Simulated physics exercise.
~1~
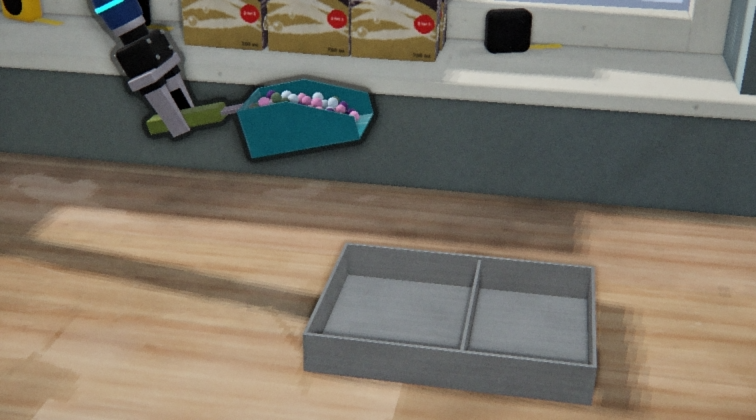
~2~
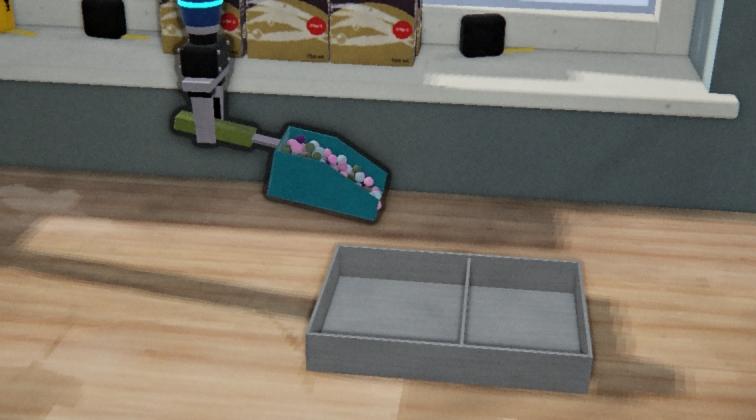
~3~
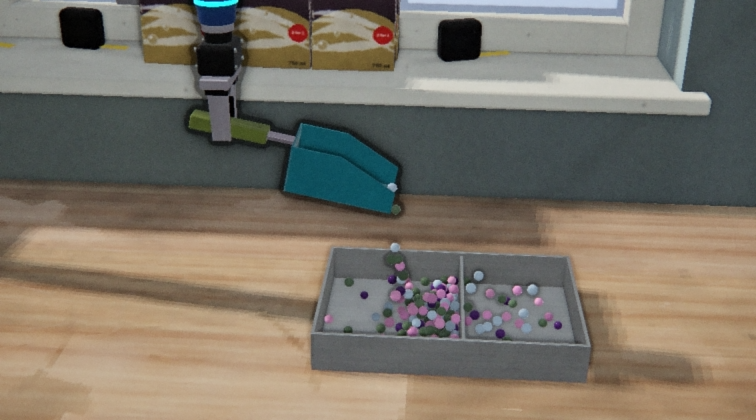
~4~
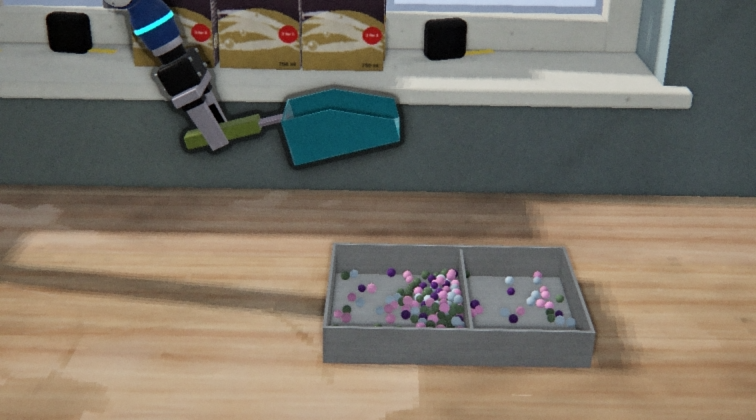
A wooden tabletop below a pale windowsill is seen from slightly above, with the view drifting a little sideways. On the sill stand gold and white boxes and a small black object, while a grey tray with two compartments rests on the table. At upper left, a robot gripper holds the green handle of a teal scoop filled with pink, white and dark round sweets. The gripper carries the scoop right and down, tipping it forward so the sweets tumble into the tray. The emptied scoop then levels and rises, leaving most sweets in the left compartment and fewer in the right.
